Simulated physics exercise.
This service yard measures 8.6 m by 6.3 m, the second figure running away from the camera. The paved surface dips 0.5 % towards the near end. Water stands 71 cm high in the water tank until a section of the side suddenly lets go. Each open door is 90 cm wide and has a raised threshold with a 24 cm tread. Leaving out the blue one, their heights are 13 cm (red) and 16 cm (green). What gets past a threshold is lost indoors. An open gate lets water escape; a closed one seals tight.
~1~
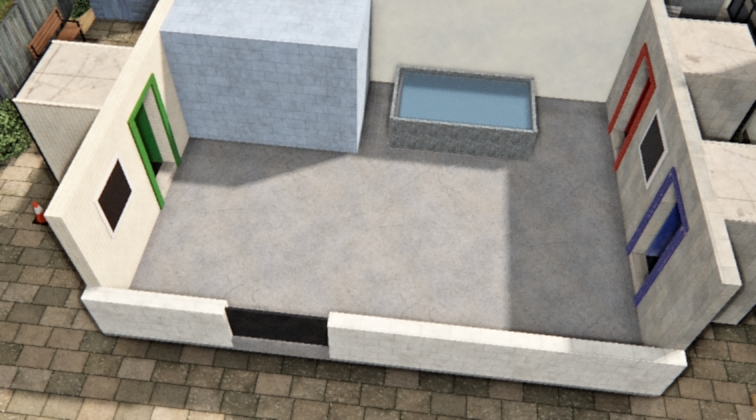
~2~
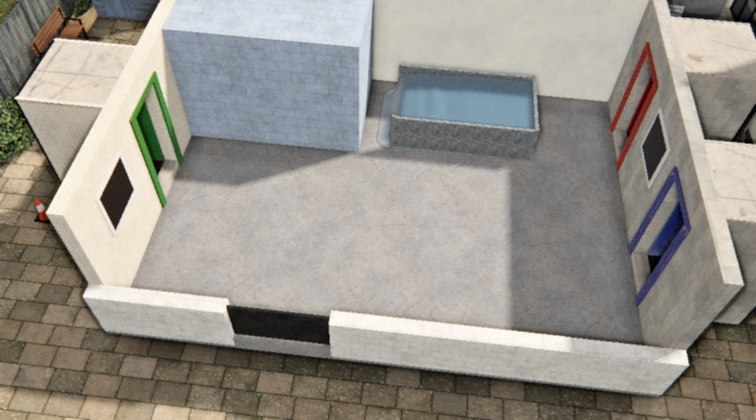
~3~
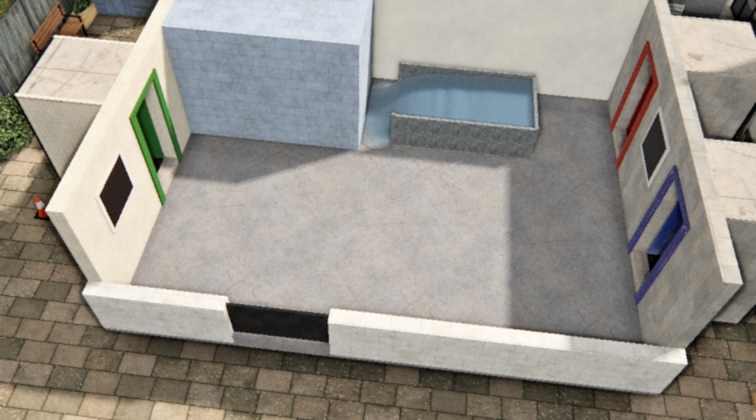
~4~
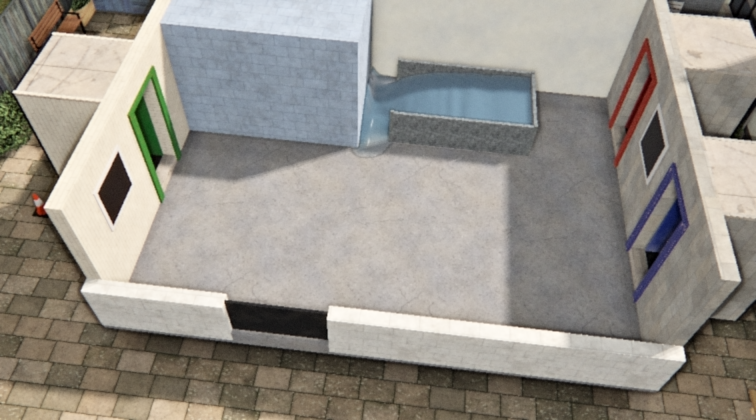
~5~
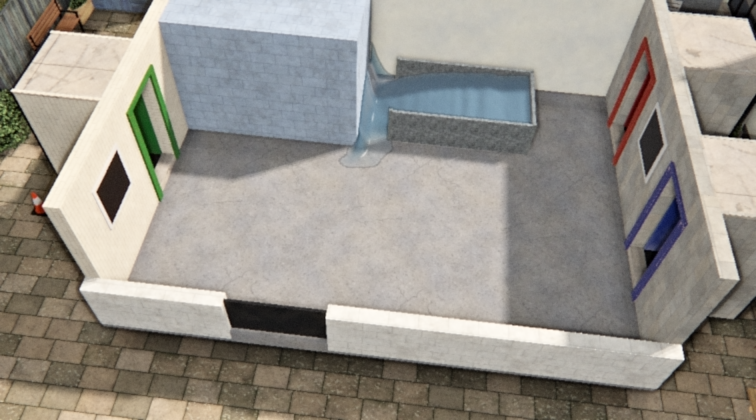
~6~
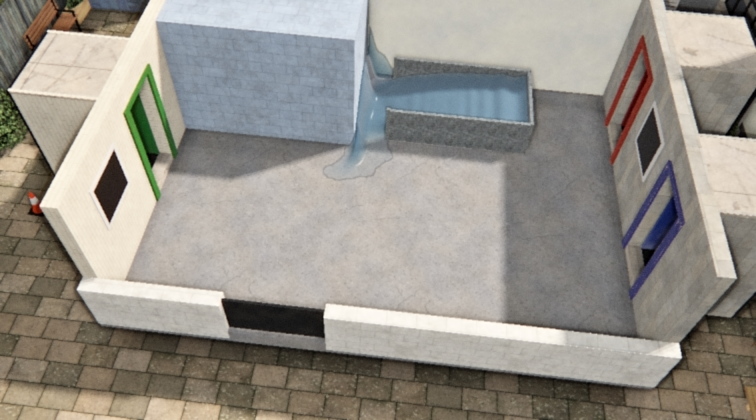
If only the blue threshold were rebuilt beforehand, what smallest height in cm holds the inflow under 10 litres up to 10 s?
At least 7 cm or so.
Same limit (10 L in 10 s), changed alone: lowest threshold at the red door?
About 8.0 cm at red.
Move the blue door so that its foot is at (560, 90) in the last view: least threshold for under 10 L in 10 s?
Roughly 7.0 cm.
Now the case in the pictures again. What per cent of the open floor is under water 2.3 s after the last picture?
Near 55 per cent is wet.
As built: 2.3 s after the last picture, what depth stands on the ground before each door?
Depths in cm: Red 10, green 0, blue 0.
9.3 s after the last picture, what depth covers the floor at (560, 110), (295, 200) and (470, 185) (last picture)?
In that order: 2, 2 and 5 cm.
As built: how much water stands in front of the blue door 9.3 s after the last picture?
Roughly 8.0 cm deep.
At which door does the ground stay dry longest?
Last comes the green one.
Then, 0.7 s after the last picture water covers 15 % of the floor, deepest (60 cm) near (374, 78); it has not reached the blue door.
Then, 2.3 s after the last picture water covers 55 % of the floor, deepest (36 cm) near (377, 113); it has not reached the blue door.
Then, 9.3 s after the last picture water covers 95 % of the floor, deepest (16 cm) near (376, 119); 8 cm at the blue door, 0 litres in over its 14 cm threshold.
At the blue door as built, the water peaked near 10 cm, 5.9 s after the last picture.
Run again over the same 10 s with other heights there, 14 litres in over 6 cm, 5 litres over 8 cm. The limit of 10 litres is kept from about 7 cm up.
